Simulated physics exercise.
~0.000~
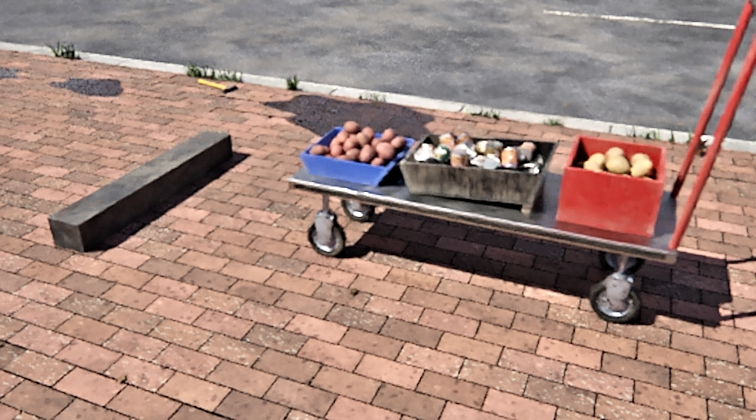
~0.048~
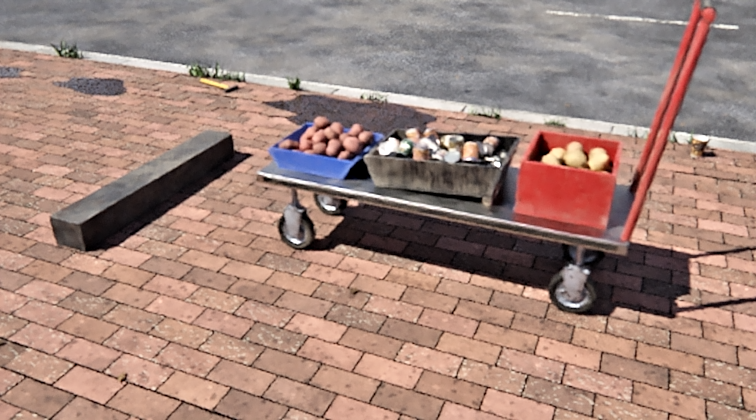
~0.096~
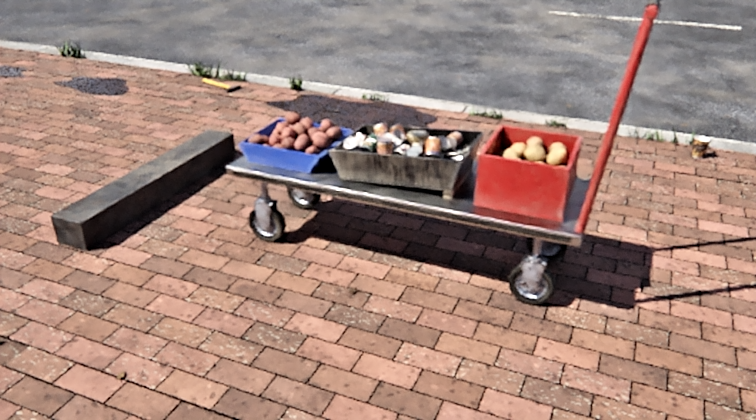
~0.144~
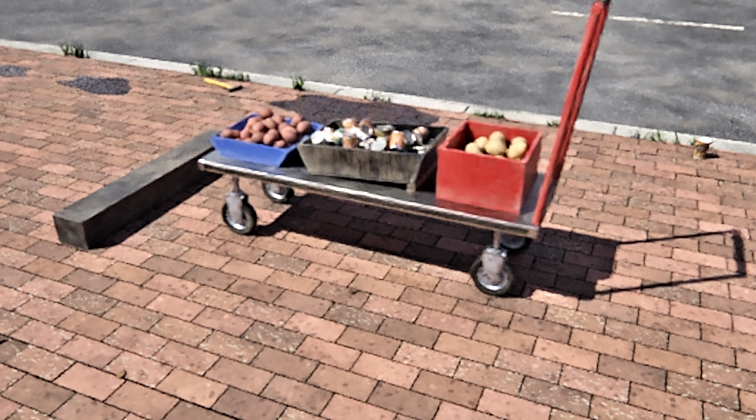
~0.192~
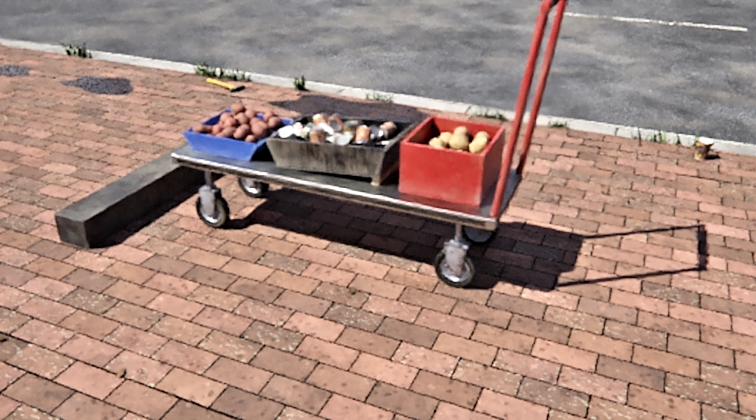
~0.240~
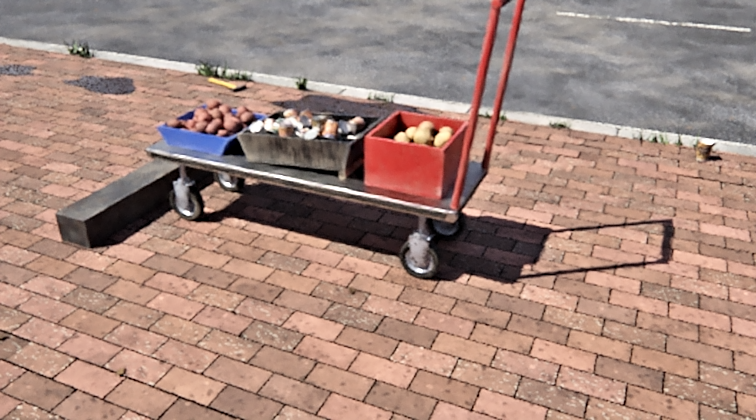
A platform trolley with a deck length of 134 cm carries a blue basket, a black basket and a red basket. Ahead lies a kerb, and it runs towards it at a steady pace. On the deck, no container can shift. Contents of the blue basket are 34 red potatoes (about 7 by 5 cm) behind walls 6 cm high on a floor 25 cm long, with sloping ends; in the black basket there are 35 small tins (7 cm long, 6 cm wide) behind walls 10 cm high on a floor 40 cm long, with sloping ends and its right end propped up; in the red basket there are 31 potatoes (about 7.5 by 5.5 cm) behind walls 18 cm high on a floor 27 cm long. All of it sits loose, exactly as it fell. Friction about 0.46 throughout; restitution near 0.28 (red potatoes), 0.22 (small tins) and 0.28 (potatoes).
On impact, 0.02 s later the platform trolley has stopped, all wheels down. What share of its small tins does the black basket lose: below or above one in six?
I'd expect upwards of a sixth of the small tins to leave the black basket.
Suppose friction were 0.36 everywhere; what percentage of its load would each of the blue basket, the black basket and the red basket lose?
You'd see blue basket shed 50 percent, black basket shed 30 percent, and red basket shed 10 percent.
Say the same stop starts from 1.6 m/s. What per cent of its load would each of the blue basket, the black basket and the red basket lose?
Then the blue basket sheds 10 per cent of its load, the black basket 10 per cent, and the red basket 0 per cent.
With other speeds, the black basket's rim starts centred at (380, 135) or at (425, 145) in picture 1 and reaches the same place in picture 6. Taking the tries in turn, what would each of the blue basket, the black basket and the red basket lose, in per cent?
Blue basket: 0 / 20 percent; black basket: 0 / 10 percent; red basket: 0 / 0 percent.
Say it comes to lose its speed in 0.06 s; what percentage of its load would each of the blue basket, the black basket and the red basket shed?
Result - blue basket: 40 percent, black basket: 30 percent, red basket: 0 percent.
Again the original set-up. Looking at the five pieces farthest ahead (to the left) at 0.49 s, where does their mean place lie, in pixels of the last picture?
Their centre is around (128, 91).
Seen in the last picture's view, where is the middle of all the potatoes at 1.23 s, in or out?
Somewhere around pixel (382, 146).
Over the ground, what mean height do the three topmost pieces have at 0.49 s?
Their middles average near 64 cm high.
After 0.27 s, the wheels strike.
After 0.37 s, 2 of 34 out of the blue basket, 2 of 35 out of the black basket and 0 of 31 out of the red basket.
After 0.49 s, 12 of 34 out of the blue basket, 8 of 35 out of the black basket and 2 of 31 out of the red basket.
After 0.72 s, 13 of 34 out of the blue basket, 12 of 35 out of the black basket and 2 of 31 out of the red basket.
Outcome (at 1.23 s), 13 of 34 out of the blue basket, 13 of 35 out of the black basket and 2 of 31 out of the red basket. Asked share, 13 of 35, 37 per cent.
